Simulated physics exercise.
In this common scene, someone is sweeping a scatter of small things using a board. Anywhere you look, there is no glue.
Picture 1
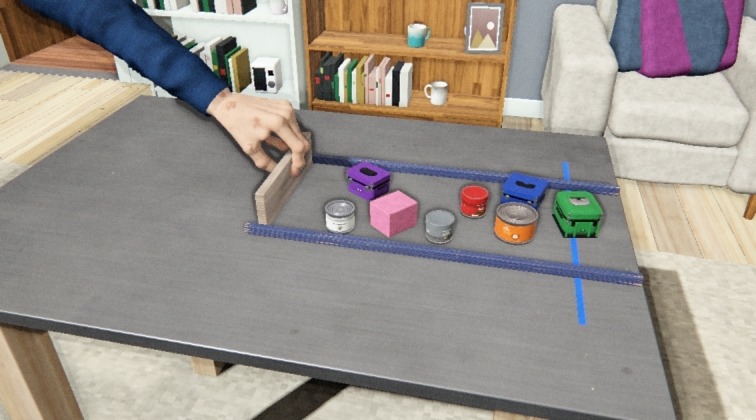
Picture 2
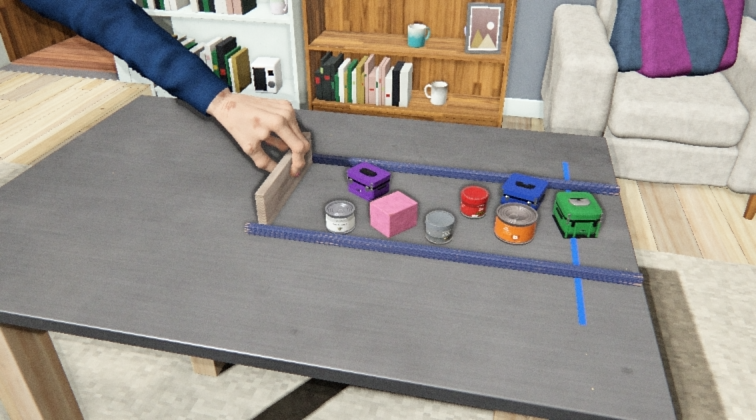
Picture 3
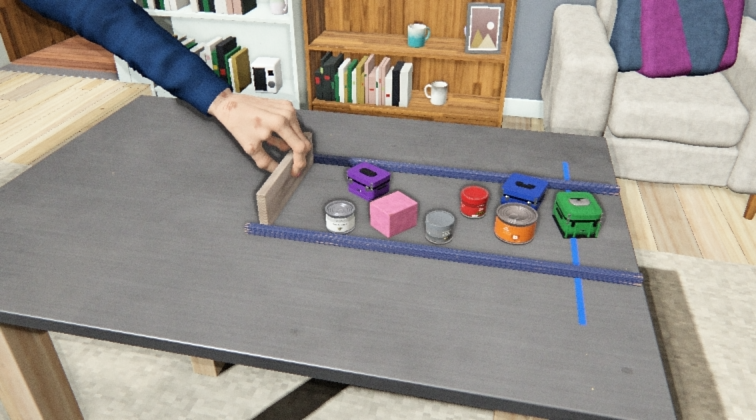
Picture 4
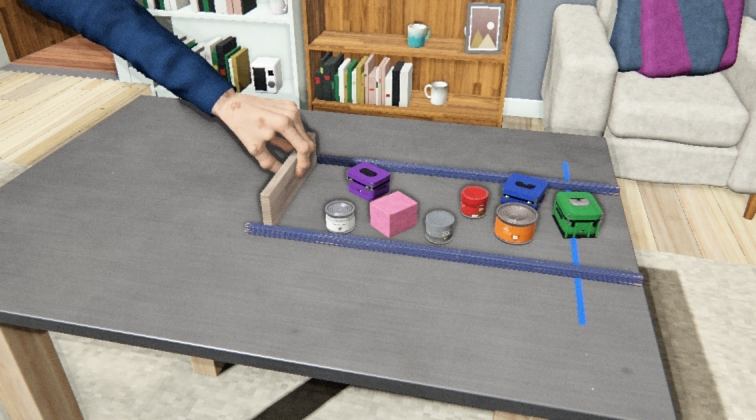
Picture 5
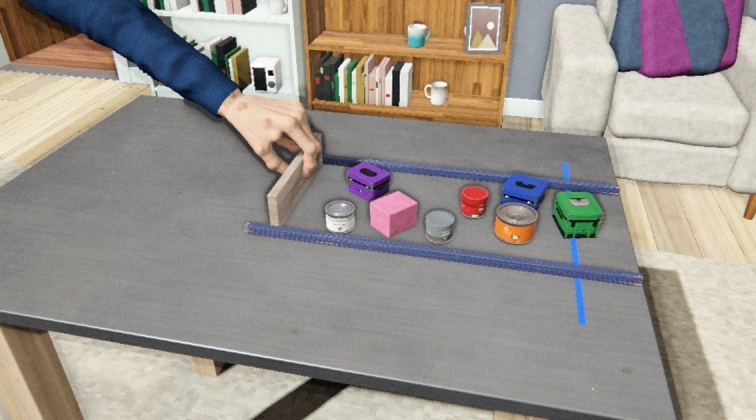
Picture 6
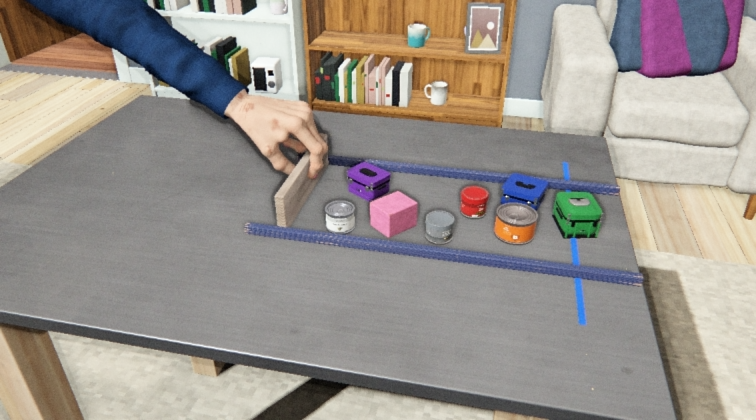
At first, a hand holds a wooden board upright at the left end of two blue rails on a dark table, with cases, tins and a pink block scattered between them. Then the hand slides the board slightly right, nearing the white tin and purple case, while the objects stay still.
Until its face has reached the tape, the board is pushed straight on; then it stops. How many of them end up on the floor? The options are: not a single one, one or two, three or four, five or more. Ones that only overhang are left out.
Answer: One or two.
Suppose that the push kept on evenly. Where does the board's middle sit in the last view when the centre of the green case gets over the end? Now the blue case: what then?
Green case over the end: About (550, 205). Blue case over the end: About (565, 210).
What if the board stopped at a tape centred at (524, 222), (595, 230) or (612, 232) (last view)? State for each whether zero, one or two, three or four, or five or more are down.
In order: No fall at all, three or four, at least five.
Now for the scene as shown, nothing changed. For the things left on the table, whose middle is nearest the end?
Result: Orange tin.
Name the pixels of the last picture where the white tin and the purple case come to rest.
Same order as the question: First (594, 256), second (593, 198).
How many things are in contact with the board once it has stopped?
The count in contact is 3.
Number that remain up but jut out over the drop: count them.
It totals 1.
A little later, none off yet; green case at rest near (577, 214); blue case at rest near (524, 194); orange tin at rest near (516, 224).
When it is over, the number that fall off is one or two; down, blue case and green case.
